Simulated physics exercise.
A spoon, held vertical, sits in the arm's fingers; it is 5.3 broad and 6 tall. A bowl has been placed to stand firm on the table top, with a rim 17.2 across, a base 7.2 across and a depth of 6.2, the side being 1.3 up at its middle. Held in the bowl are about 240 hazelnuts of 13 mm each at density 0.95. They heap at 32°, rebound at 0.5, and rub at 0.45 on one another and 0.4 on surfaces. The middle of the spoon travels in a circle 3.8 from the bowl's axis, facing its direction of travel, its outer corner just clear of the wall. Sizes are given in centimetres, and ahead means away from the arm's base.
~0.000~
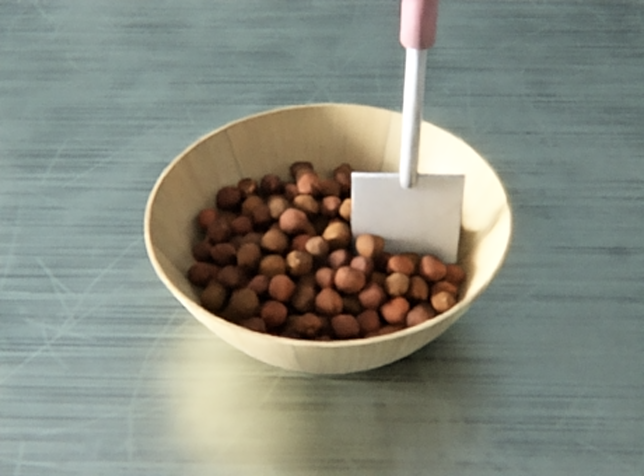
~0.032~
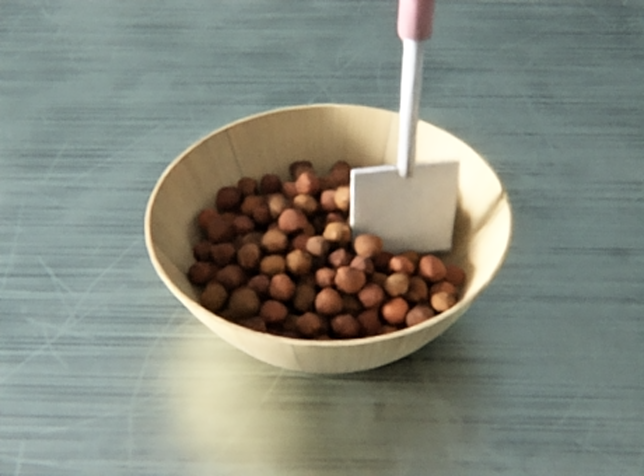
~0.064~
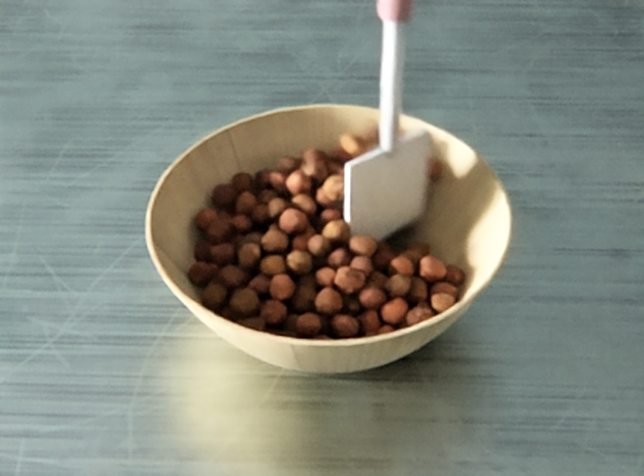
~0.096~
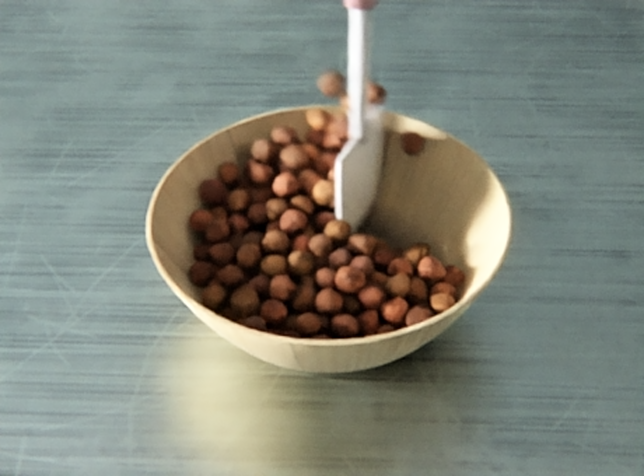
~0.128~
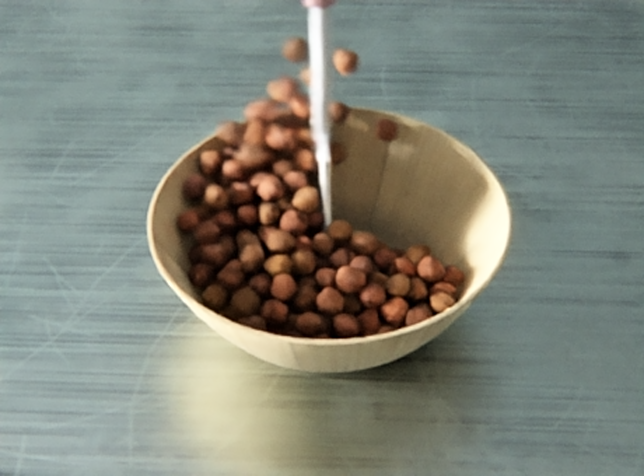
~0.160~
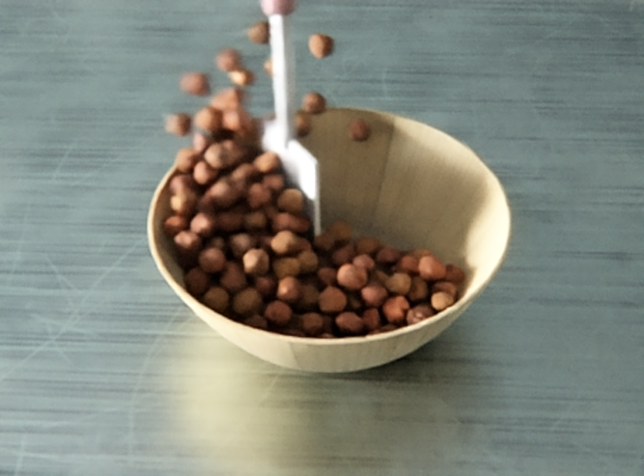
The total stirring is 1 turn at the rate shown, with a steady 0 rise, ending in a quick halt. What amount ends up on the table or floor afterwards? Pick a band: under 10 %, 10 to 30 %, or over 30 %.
Band: Over 30 %.
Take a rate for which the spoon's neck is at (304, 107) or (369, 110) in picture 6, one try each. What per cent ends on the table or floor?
About 40 per cent, then about 15 per cent.
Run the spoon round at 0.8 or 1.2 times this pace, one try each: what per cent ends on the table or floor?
Roughly 30 and 45 per cent.
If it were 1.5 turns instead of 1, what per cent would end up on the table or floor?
Estimate: About 50 percent.
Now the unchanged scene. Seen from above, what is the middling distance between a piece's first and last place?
Some 10 centimetres or so.
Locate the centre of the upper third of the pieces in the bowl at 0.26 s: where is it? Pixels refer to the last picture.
Around pixel (256, 277).
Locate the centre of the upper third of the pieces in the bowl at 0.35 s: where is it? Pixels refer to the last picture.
Near (429, 256).
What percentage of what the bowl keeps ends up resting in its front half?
I'd put it near 30 per cent.
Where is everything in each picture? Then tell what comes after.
The first frame shows spoon neck at (411, 149), 0° round; upper third of the load around (321, 248), from x 200 to 455, top at y 170; 244 in the bowl.
The second frame shows spoon neck at (408, 140), 12° round; upper third of the load around (321, 236), from x 200 to 455, top at y 170.
The third frame shows spoon neck at (391, 120), 40° round; upper third of the load around (320, 215), from x 200 to 455, top at y 135.
The fourth frame shows spoon neck at (360, 107), 68° round; upper third of the load around (310, 204), from x 200 to 450, top at y 85.
The fifth frame shows spoon neck at (322, 104), 97° round; upper third of the load around (281, 190), from x 190 to 450, top at y 50; 240 in the bowl, 4 in flight or on the tool.
The sixth frame shows spoon neck at (287, 112), 126° round; upper third of the load around (240, 196), from x 175 to 455, top at y 35; 237 in the bowl, 7 in flight or on the tool.
By 0.26 s, 212° round, highest piece 10 above the table; 213 in the bowl, 6 on the table or floor, 25 in flight or on the tool.
By 0.35 s, 299° round, highest piece 10 above the table; 184 in the bowl, 27 on the table or floor, 33 in flight or on the tool.
By 0.60 s, 0° round, highest piece 7 above the table; 153 in the bowl, 88 on the table or floor, 3 in flight or on the tool.
By 1.30 s, 0° round, highest piece 5 above the table; 153 in the bowl, 91 on the table or floor.
Final count, 153 in the bowl, 91 on the table or floor. That is 37 % on the table or floor.
